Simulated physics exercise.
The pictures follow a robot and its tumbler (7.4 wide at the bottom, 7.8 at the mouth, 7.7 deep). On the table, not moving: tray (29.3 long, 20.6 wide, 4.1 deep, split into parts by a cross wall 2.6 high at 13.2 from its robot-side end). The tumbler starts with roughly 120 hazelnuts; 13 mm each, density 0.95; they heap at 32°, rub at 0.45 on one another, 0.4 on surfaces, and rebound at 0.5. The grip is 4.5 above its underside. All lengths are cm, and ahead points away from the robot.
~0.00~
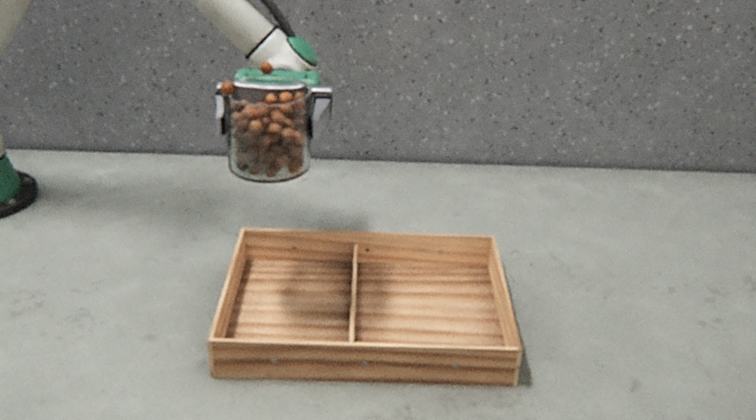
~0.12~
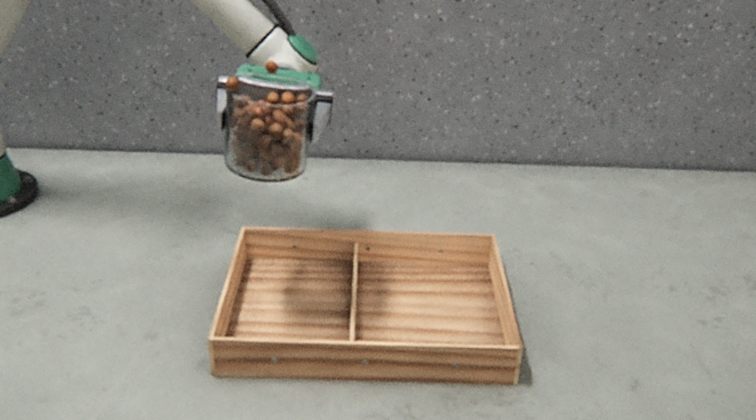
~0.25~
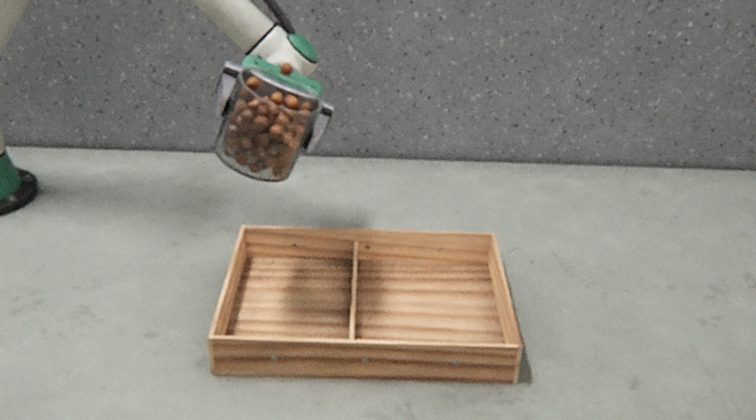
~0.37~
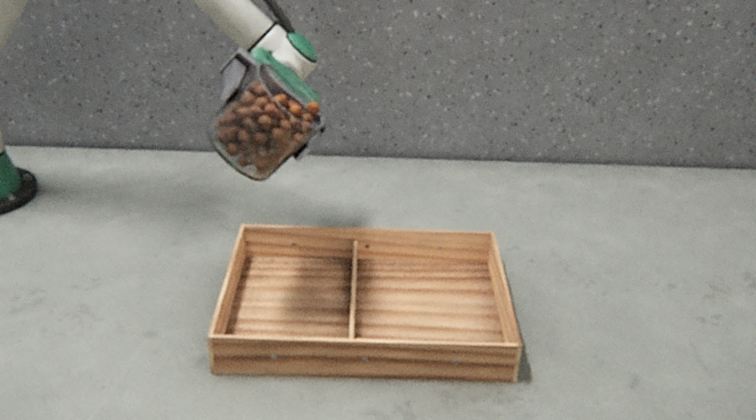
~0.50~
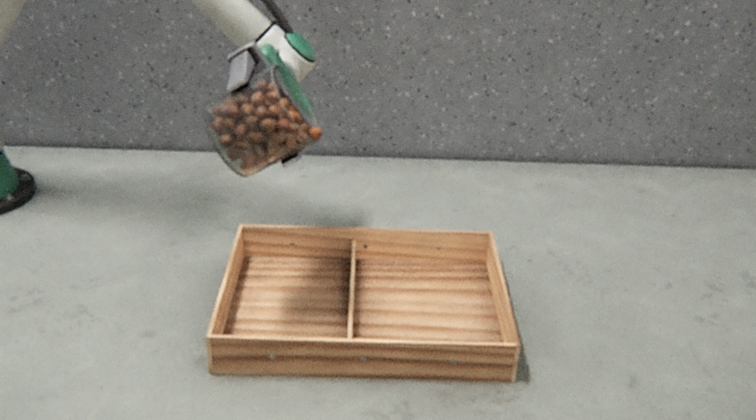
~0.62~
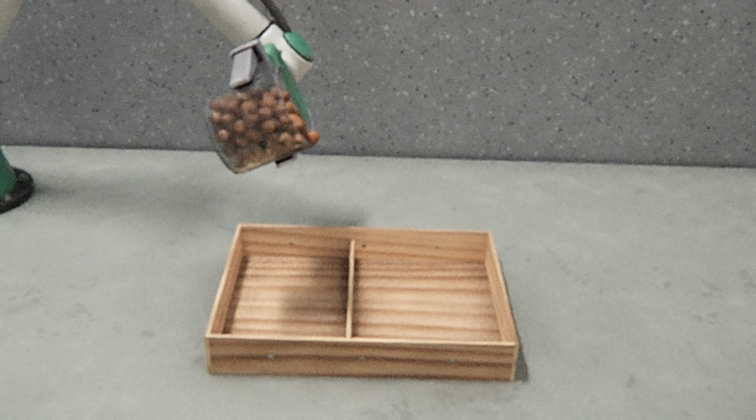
A robot arm tilts a clear tumbler of hazelnuts steeply rightward above a divided wooden tray.
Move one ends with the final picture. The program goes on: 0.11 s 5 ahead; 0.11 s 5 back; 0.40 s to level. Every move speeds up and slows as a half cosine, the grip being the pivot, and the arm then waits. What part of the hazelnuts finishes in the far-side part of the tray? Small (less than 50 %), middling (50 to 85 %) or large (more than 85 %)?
Share in the far-side part of the tray: Small (less than 50 %).
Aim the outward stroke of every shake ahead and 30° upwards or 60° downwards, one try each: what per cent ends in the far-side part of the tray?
About 55 and 5 per cent.
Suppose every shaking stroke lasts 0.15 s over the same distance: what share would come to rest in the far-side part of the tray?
It would be near 10 per cent.
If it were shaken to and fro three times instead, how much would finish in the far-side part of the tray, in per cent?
In that case some 45 per cent.
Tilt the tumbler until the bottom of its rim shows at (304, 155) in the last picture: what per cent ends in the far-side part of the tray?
About 70 per cent.
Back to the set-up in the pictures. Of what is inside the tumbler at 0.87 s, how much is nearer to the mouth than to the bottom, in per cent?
Some 50 per cent.
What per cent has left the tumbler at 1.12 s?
About 40 per cent by then.
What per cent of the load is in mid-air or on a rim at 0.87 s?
Roughly 38 per cent.
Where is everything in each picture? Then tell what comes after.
In the first frame, tumbler middle at (269, 130), level; upper third of the load around (266, 114), from x 225 to 300, top at y 70; 122 in the tumbler.
In the second frame, tumbler middle at (268, 129), tilted 6° forward; upper third of the load around (265, 113), from x 230 to 305, top at y 65.
In the third frame, tumbler middle at (266, 127), tilted 22° forward; upper third of the load around (262, 112), from x 225 to 305, top at y 70.
In the fourth frame, tumbler middle at (264, 125), tilted 42° forward; upper third of the load around (257, 108), from x 220 to 315, top at y 90.
In the fifth frame, tumbler middle at (261, 123), tilted 58° forward; upper third of the load around (257, 107), from x 220 to 315, top at y 85.
In the sixth frame, tumbler middle at (259, 122), tilted 64° forward; upper third of the load around (249, 108), from x 215 to 315, top at y 95; 122 in the tumbler.
By 0.87 s, tilted 63° forward, highest piece 24 above the table; 76 in the tumbler, 46 in flight or on a rim.
By 1.12 s, tilted 14° forward, highest piece 25 above the table; 71 in the tumbler, 37 in the far-side part, 14 in the robot-side part.
By 1.44 s, level, highest piece 24 above the table; 71 in the tumbler, 36 in the far-side part, 14 in the robot-side part, 1 on the table or floor.
By 2.49 s, level, highest piece 24 above the table; 71 in the tumbler, 36 in the far-side part, 14 in the robot-side part, 1 on the table or floor.
Final count, 71 in the tumbler, 36 in the far-side part, 14 in the robot-side part, 1 on the table or floor. That is 30 % in the far-side part of the tray.
